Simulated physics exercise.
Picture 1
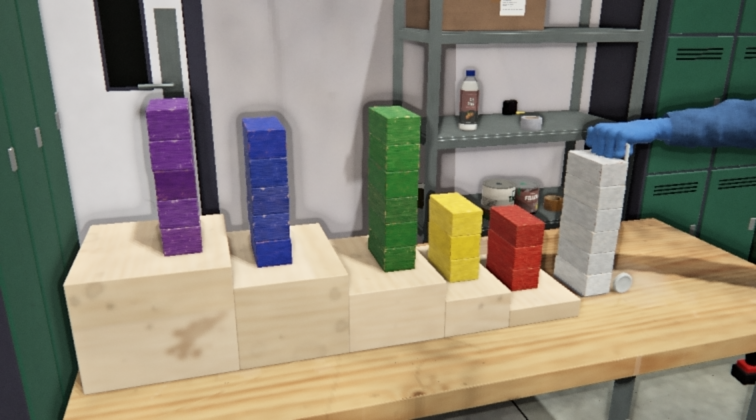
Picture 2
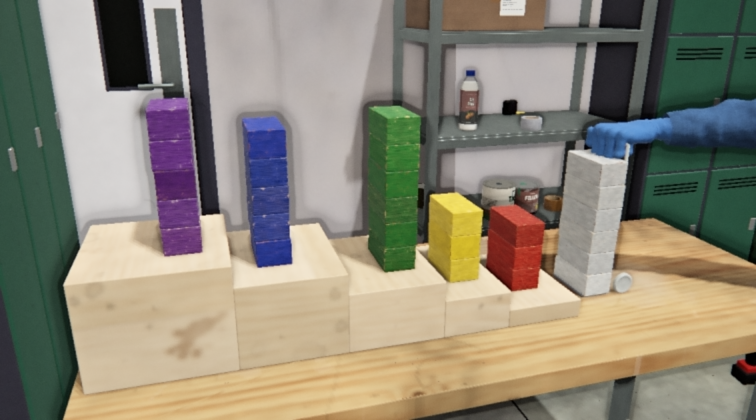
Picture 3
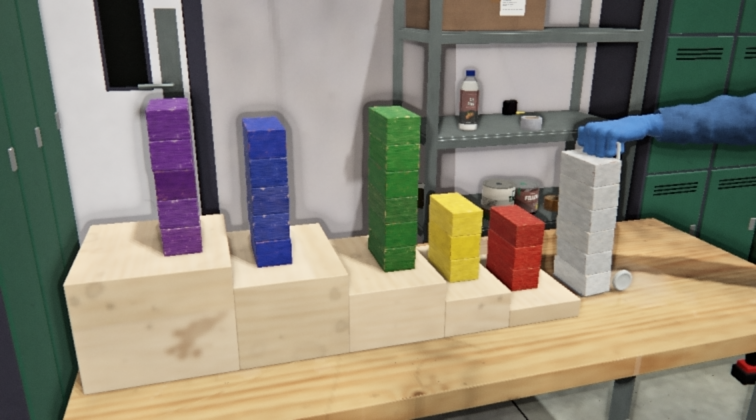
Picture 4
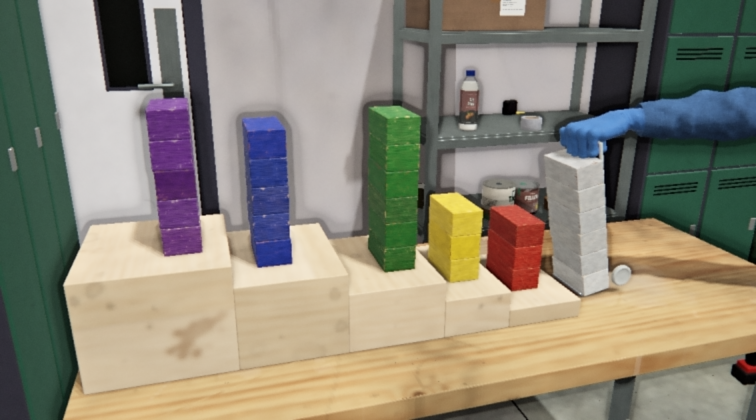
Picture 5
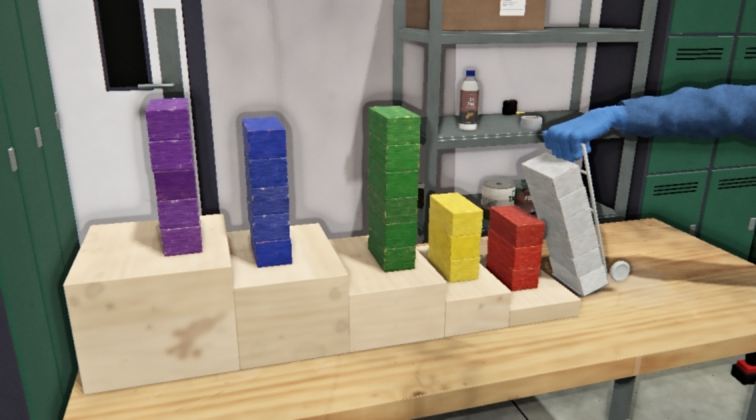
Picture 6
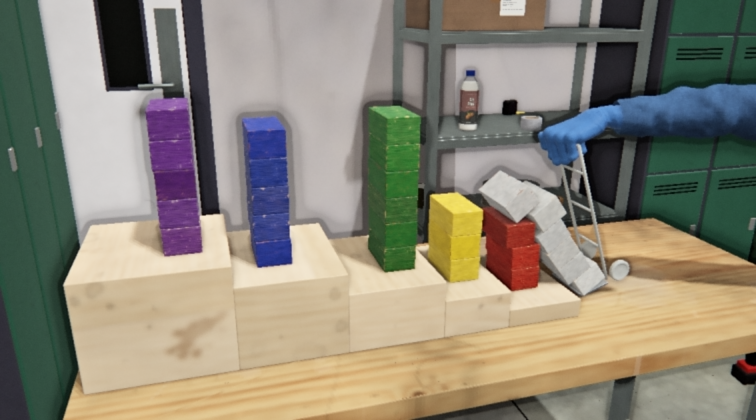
On a wooden workbench lined with coloured block stacks on steps, a blue-gloved hand tilted a small hand truck leftward, and its pale stack leaned, then slumped apart against the red blocks.
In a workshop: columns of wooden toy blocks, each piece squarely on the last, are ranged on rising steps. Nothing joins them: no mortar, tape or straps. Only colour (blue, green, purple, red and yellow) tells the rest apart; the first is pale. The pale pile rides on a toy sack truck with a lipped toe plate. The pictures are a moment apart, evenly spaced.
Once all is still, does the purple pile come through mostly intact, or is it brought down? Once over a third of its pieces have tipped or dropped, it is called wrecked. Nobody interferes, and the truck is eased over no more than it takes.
It comes through mostly intact.
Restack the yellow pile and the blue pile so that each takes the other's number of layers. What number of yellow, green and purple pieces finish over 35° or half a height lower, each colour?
Yellow: 0, green: 0, purple: 0.
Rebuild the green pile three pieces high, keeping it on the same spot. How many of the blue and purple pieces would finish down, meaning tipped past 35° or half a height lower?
Blue: 0; purple: 0.
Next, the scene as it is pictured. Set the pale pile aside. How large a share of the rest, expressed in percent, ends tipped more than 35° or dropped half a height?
It comes out at around 20 per cent.
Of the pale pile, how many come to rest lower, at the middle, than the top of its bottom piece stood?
Altogether it is 1.
Soon, 6 of the pale pile down; none of the 5 purple blocks down (0 of 22 in all colours); top purple block unmoved; top red block tipped clearly.
A while on, 5 of the pale pile down; none of the 5 purple blocks down (2 of 22 in all colours); top purple block unmoved; top red block tipped well over, half its height lower.
Finally, 5 of the pale pile down; none of the 5 purple blocks down (4 of 22 in all colours); top purple block unmoved; top yellow block tipped well over, a little lower. Seen by the last camera, middles, top purple block near (170, 118), top yellow block near (418, 225).
